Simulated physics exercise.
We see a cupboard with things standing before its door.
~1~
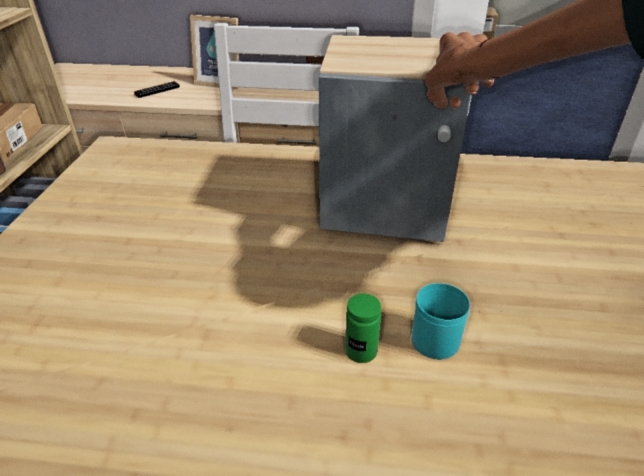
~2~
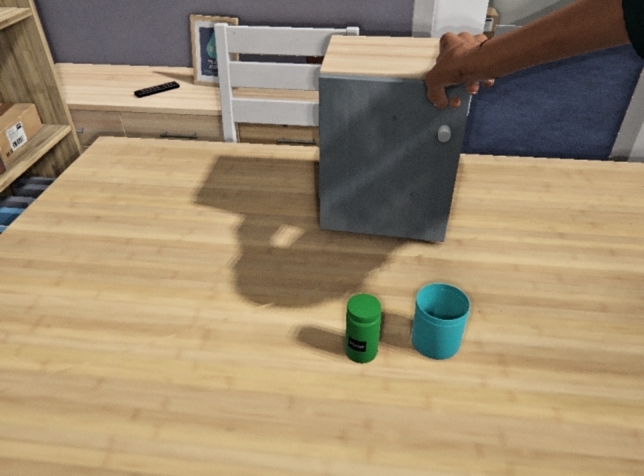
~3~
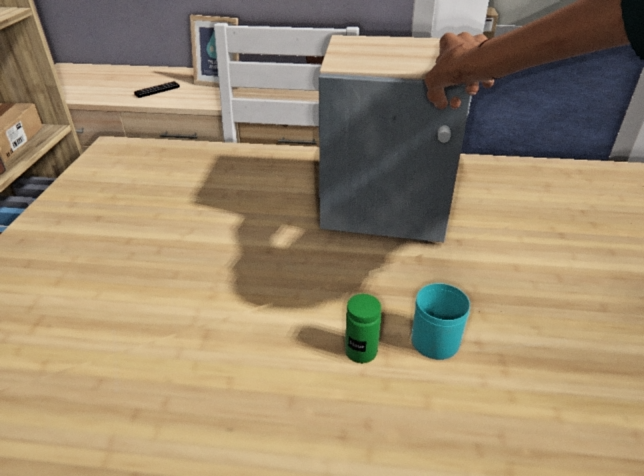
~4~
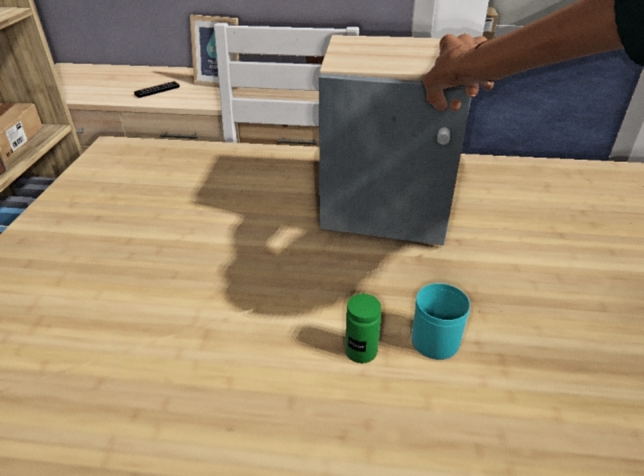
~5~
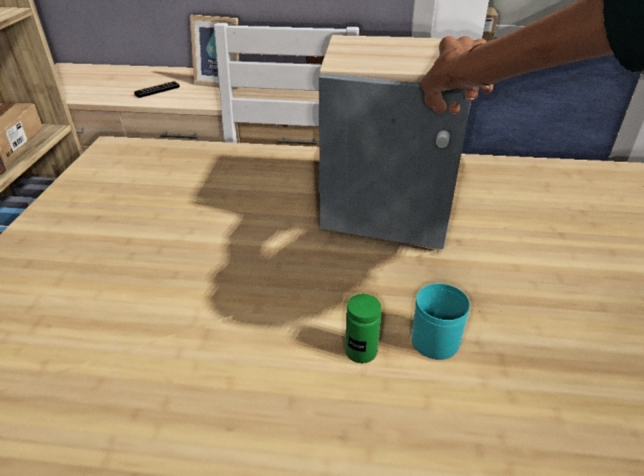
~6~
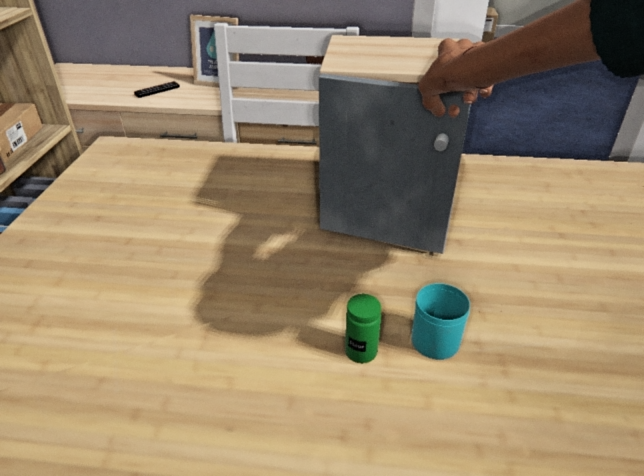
At the start, a hand rests on the top right edge of a grey cupboard whose door is barely ajar, with a green shaker and a turquoise beaker standing before it on a wooden table. The hand then slowly pulls the door slightly wider, while the shaker and beaker stay still.
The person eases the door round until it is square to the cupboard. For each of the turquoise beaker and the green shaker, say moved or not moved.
Answer - turquoise beaker: Not moved; green shaker: Not moved.
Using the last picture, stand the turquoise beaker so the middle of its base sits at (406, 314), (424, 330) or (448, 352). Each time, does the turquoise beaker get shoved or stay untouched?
Is hit; is not touched; is not touched.
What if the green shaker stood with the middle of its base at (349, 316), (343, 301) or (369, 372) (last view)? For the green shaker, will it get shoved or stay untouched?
Taking the tries in turn, it gets hit and moved; gets hit and moved; is never reached.
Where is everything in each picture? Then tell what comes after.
Door 4° open; turquoise beaker (439, 322); green shaker (363, 329); door (387, 168), in the first frame.
Door 4° open; green shaker (363, 329); door (387, 168), in the second frame.
Door 4° open; turquoise beaker (439, 322); door (386, 168), in the third frame.
Door 7° open; green shaker (363, 329); door (386, 169), in the fourth frame.
Door 10° open; turquoise beaker (439, 322); door (385, 171), in the fifth frame.
Door 13° open; turquoise beaker (439, 322); green shaker (363, 329); door (385, 173), in the sixth frame.
Then, 0.98 s past the last view, door 52° open; turquoise beaker at rest near (439, 322); green shaker at rest near (363, 329).
Finally, the turquoise beaker escapes contact, near (439, 322); the green shaker escapes contact, near (363, 329).
